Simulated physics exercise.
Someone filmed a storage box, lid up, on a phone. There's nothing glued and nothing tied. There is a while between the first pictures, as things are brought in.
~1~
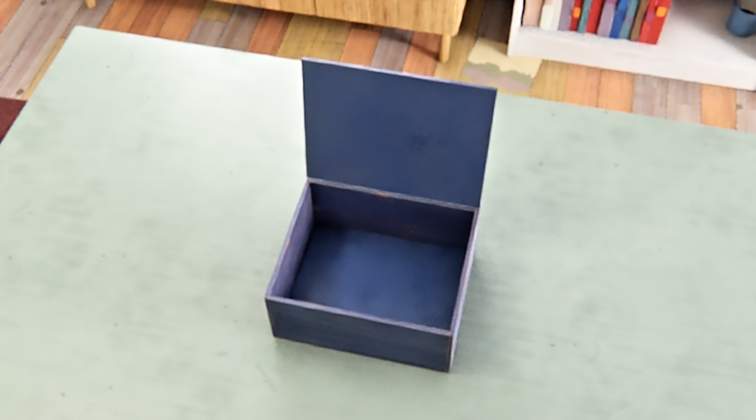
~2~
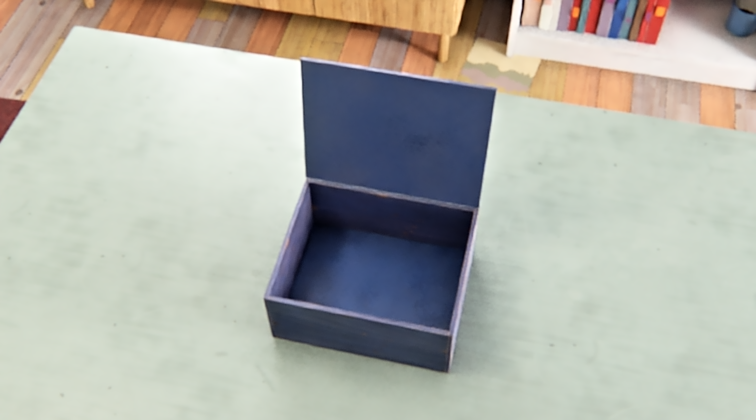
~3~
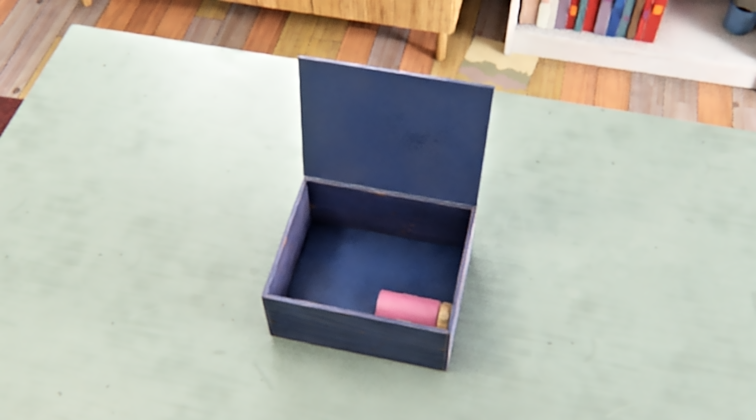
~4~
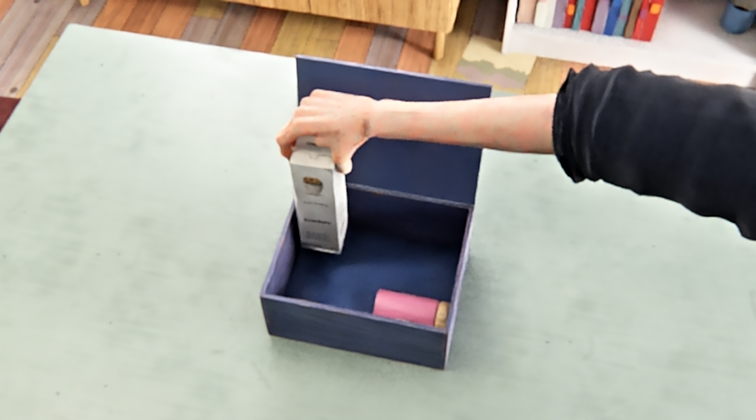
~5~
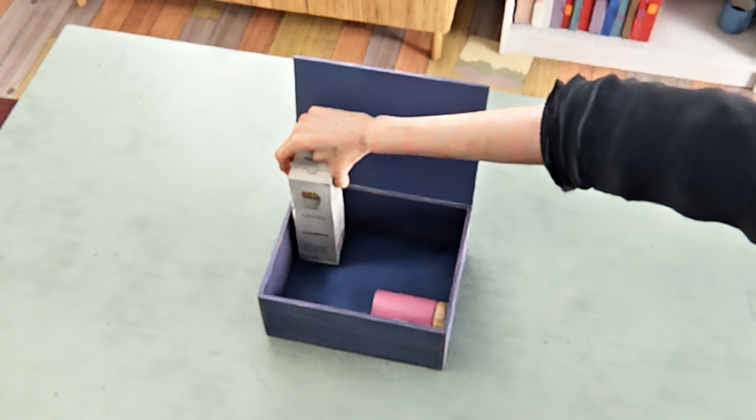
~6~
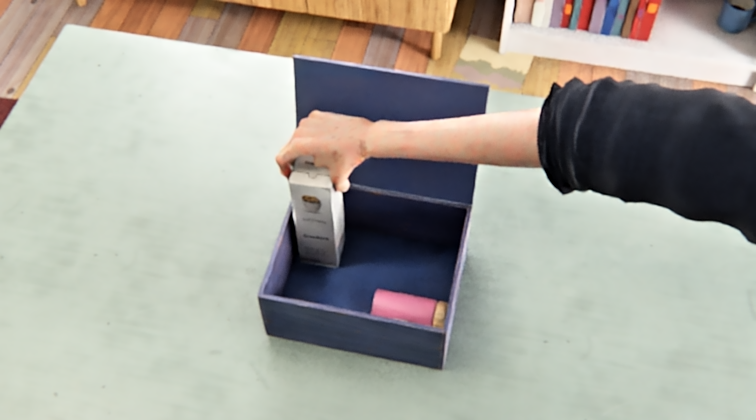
In the blue box, a pink shaker appears, then a hand lowers in a white carton.
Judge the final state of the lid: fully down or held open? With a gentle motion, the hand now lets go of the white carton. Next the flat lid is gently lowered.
The lid stays off the edge.
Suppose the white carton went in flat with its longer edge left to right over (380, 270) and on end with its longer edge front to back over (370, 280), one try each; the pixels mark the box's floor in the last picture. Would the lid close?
So, first it fits down fine, then it won't go down.
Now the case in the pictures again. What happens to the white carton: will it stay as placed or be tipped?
By the end it has leaned over.
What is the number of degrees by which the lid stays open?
Angle above rim: About 16°.
Then, 1.40 s on from there, lid 71° above the rim.
Then, 1.90 s on from there, lid 39° above the rim; white carton turned 28° from how it was put near (310, 242).
Then, 3.00 s on from there, lid 17° above the rim; white carton turned 55° from how it was put near (308, 259).
In the end, lid 16° above the rim; toppled in the box, white carton; pink shaker unmoved. At the end, from the last picture's camera, white carton near (311, 254).
